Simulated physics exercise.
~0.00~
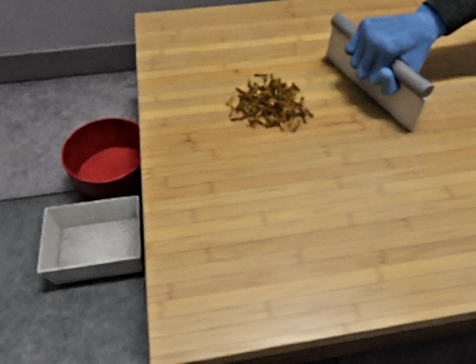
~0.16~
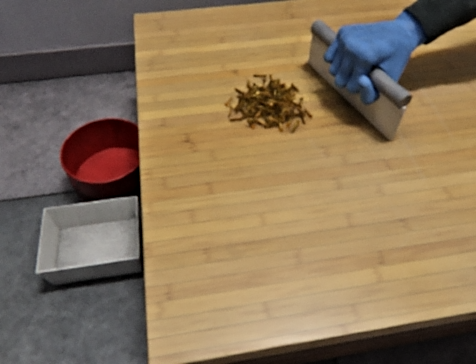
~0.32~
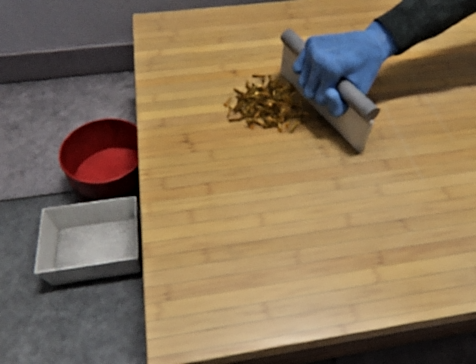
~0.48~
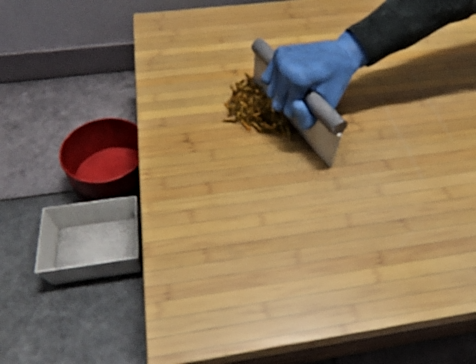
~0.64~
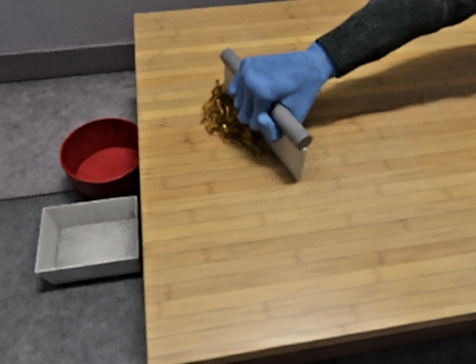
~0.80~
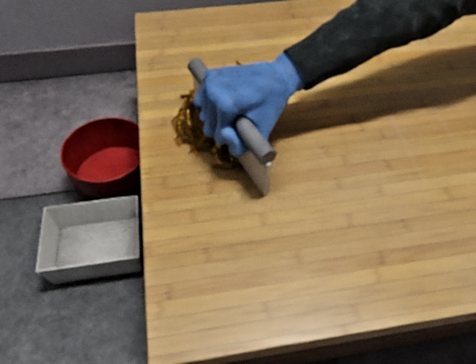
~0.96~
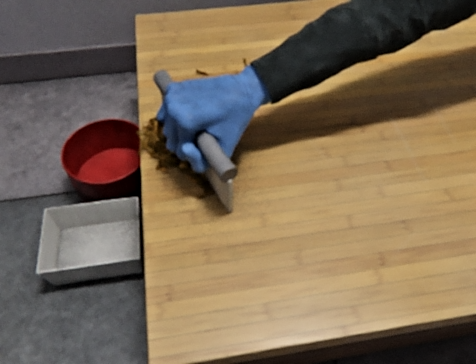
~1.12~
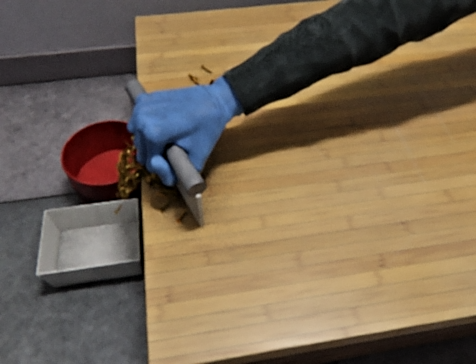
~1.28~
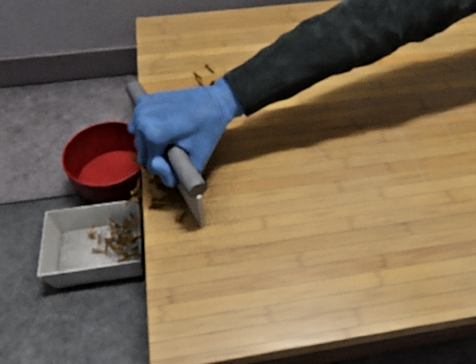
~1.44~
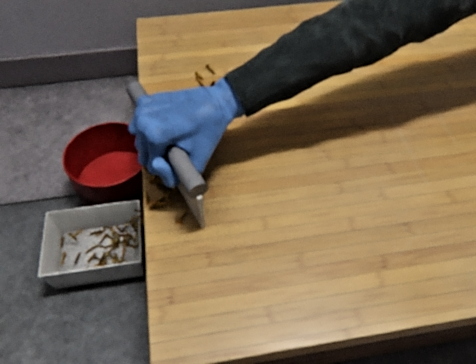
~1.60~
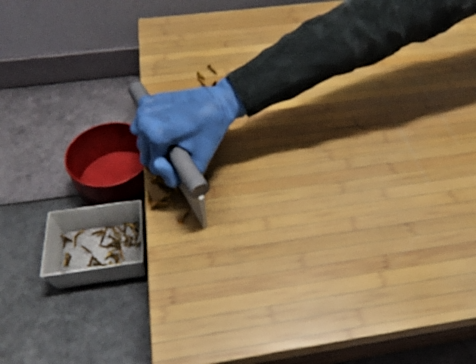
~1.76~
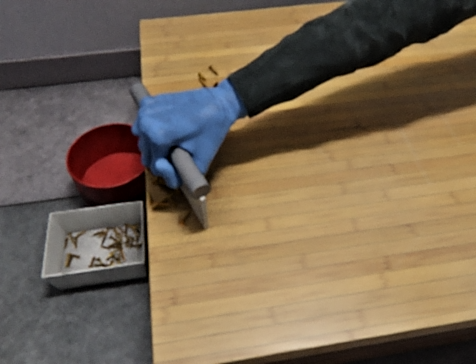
A blue-gloved hand in a dark sleeve holds a straight scraper on a pale wooden tabletop, seen from above at a slight sway. A loose pile of small brass-coloured screws lies to its left, while a red pot and a white tin sit below the table's left edge. The hand pushes the scraper leftward into the pile, bunching the pieces and driving them to the edge. It stops there as many pieces drop over, scattering into the white tin. The red pot stays empty, and some pieces remain on the tabletop around the resting scraper.
